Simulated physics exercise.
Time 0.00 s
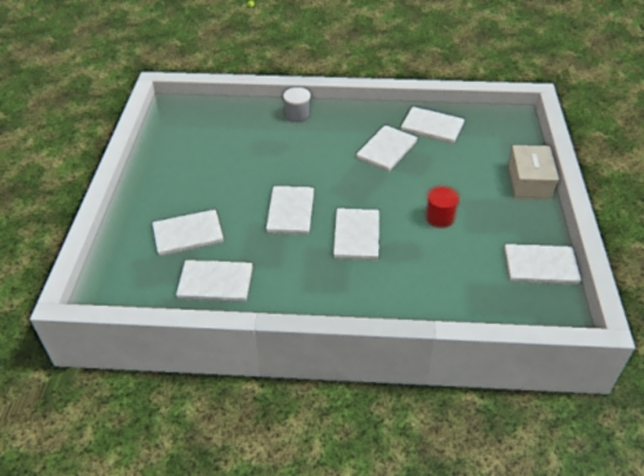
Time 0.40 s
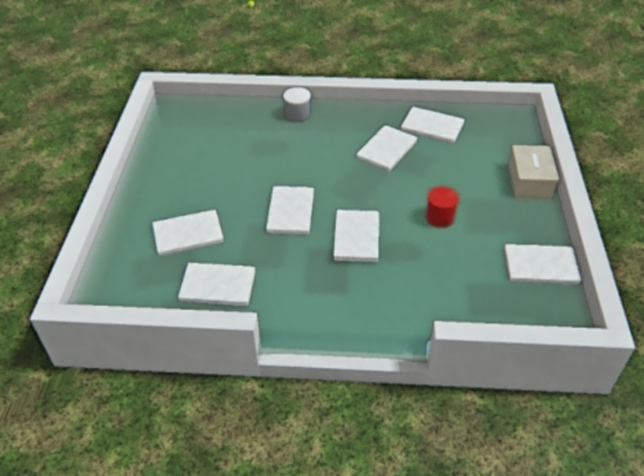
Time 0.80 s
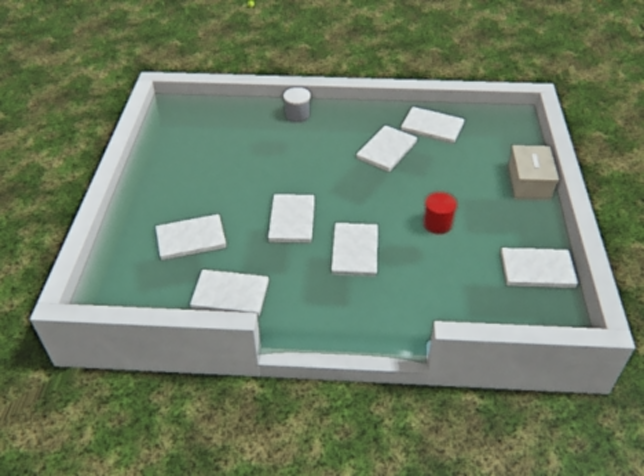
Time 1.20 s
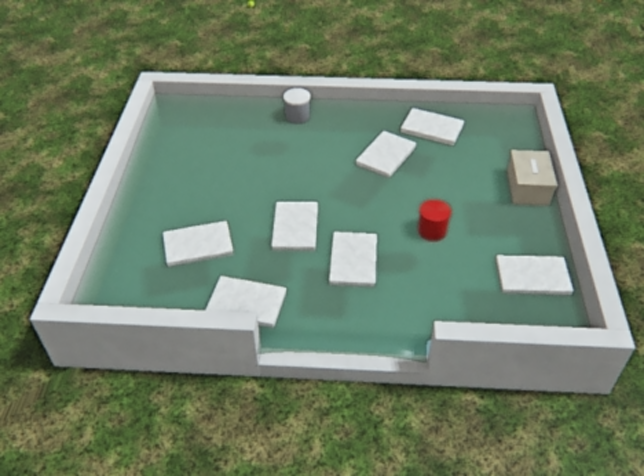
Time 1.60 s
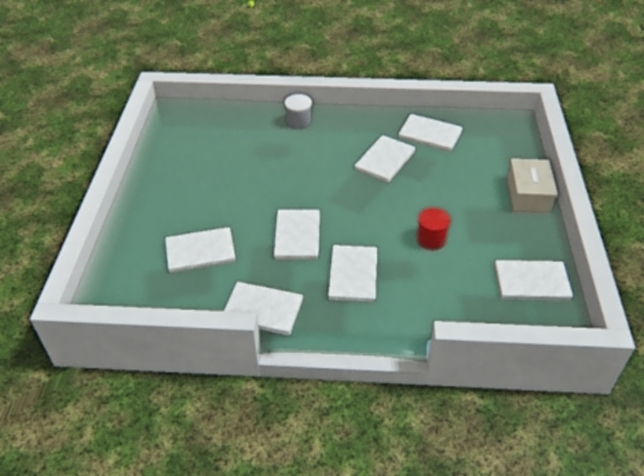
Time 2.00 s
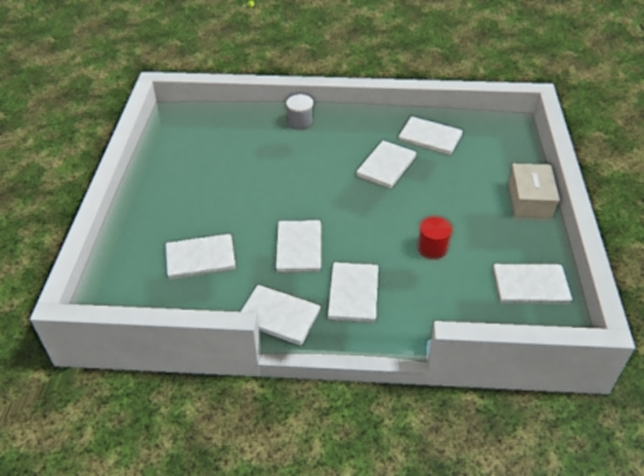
In a walled pool on grass, a front section disappears and floating objects drift slowly toward the opening.
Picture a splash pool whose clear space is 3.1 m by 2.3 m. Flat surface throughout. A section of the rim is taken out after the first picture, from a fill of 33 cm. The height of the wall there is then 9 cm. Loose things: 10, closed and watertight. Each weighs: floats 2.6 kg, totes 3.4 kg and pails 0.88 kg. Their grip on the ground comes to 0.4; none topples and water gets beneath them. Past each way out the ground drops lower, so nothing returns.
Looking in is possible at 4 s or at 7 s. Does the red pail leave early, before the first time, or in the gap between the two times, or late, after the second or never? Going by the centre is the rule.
It departs between the two points.
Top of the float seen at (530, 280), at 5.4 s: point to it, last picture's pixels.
Somewhere around (489, 307), I'd say.
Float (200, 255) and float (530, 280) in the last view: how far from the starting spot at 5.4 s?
First one 80 cm, second one 50 cm.
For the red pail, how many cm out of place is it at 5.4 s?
It has shifted about 100 cm.
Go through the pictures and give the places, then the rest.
In the first picture, the red pail at (443, 197), afloat; about 2330 L in view; 0 of 10 have shifted.
In the second picture, the red pail at (443, 197), afloat; 33 cm deep round most things; 0 of 10 have shifted.
In the third picture, the red pail at (441, 203), afloat, 4 cm from its start; about 2240 L in view; 3 of 10 have shifted.
In the fourth picture, the red pail at (435, 210), afloat, 11 cm from its start; 31 cm deep round most things; 6 of 10 have shifted.
In the fifth picture, the red pail at (435, 219), afloat, 19 cm from its start; 30 cm deep round most things; 9 of 10 have shifted.
In the sixth picture, the red pail at (436, 228) floats, 26 cm from its start; 29 cm deep round most things; 9 of 10 have shifted.
After 2.8 s the red pail is near (425, 240), 0.4 m from its start, afloat; 2 of 10 are out; 8 afloat.
After 5.4 s the red pail is near (387, 305), 0.9 m from its start, afloat; 3 of 10 are out; 7 afloat.
After 8.0 s the red pail has gone out (at 5.9 s); 5 of 10 are out; 5 afloat.
After 12.0 s the red pail has gone out (at 5.9 s); 5 of 10 are out; 5 afloat.
